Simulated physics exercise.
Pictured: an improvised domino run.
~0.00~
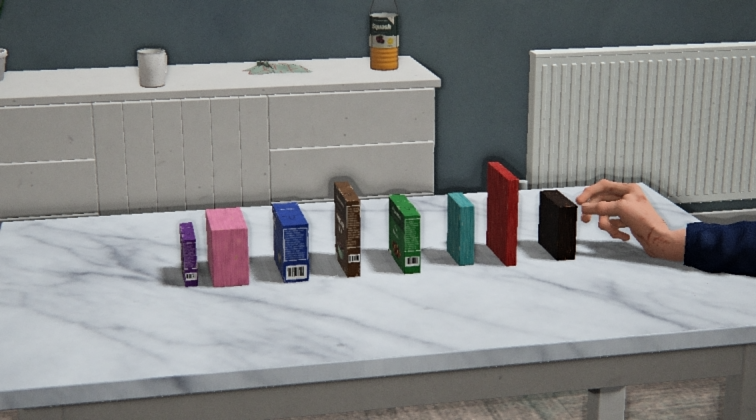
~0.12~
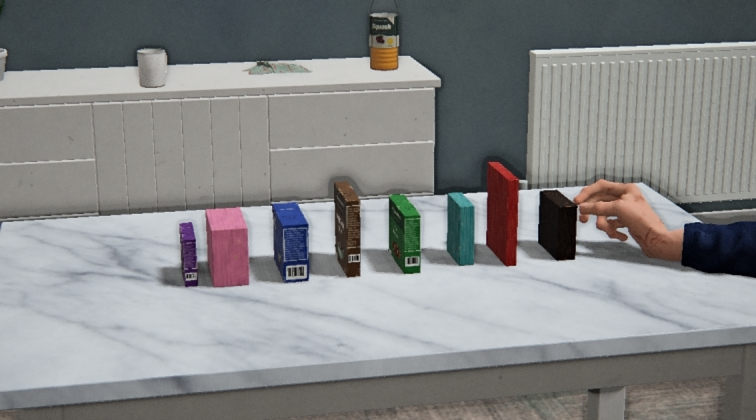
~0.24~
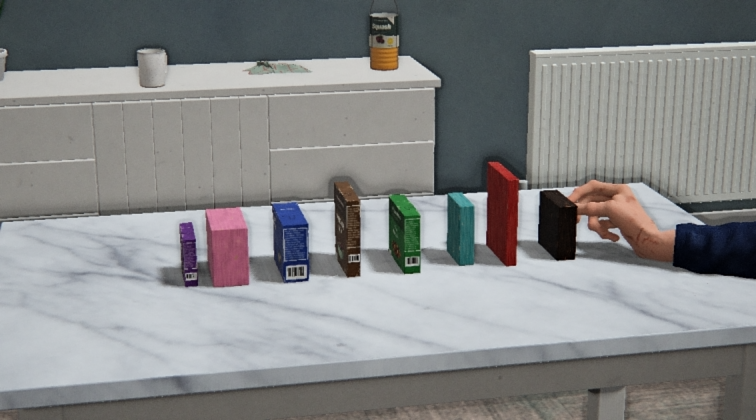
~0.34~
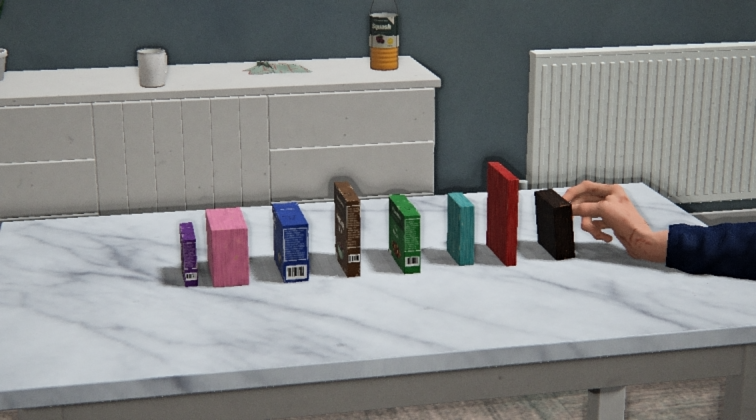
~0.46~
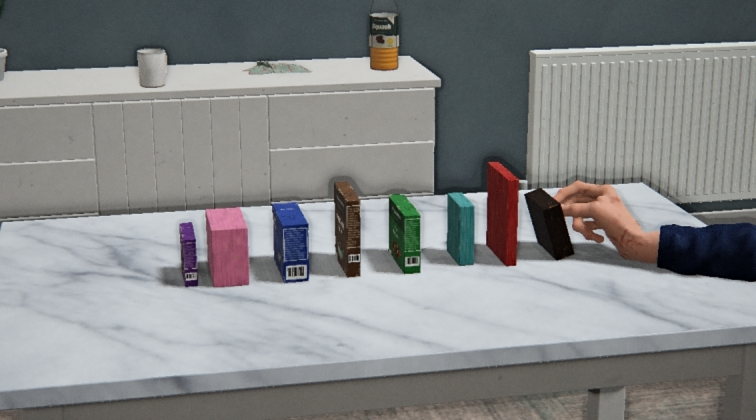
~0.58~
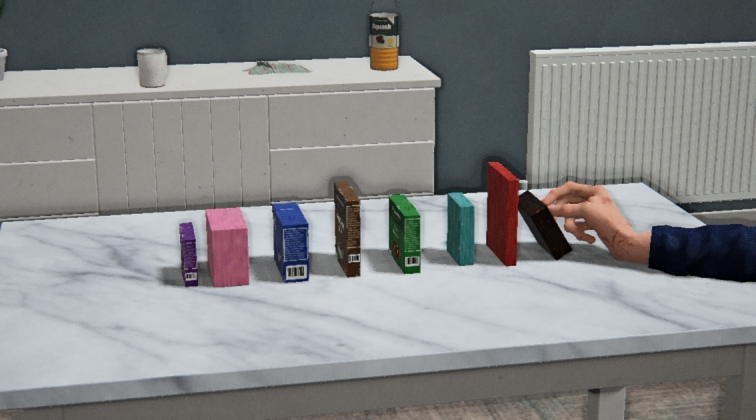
The clip opens on eight upright, differently coloured blocks and packets lined up across a marble-patterned table, with a hand at the right beside the black one. The fingers move left and push the black board, which tilts steadily leftward until it leans toward the tall red board.
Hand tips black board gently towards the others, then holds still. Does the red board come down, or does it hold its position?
It comes down.
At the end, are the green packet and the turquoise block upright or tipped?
The green packet goes down; the turquoise block goes down.
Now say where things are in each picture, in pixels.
The first frame shows red board (502, 213); blue packet (290, 242).
The second frame shows turquoise block (461, 229); pink block (227, 247).
The third frame shows brown packet (347, 229); blue packet (290, 242).
The fourth frame shows black board 6° over; green packet (404, 234); turquoise block (461, 229).
The fifth frame shows black board 17° over; pink block (227, 247); brown packet (347, 229).
The sixth frame shows black board 31° over; red board (502, 213); blue packet (290, 242).
By 0.88 s, black board 76° over; red board tilted by 29° near (476, 218); turquoise block tilted by 10°.
By 1.08 s, black board 90° over; red board tilted by 71° near (453, 236); turquoise block tilted by 71°; green packet tilted by 44°.
By 1.18 s, black board 90° over; red board tilted by 73° near (452, 237); turquoise block tilted by 73°; green packet tilted by 63°.
By 1.38 s, black board 90° over; red board tilted by 74° near (452, 237); green packet on its side; turquoise block tilted by 74°.
When it is over (2.1 s), lying over on the table, red board, green packet, turquoise block and brown packet; left askew, blue packet; pink block as before. End places, in pixels of the last picture, red board near (453, 237).
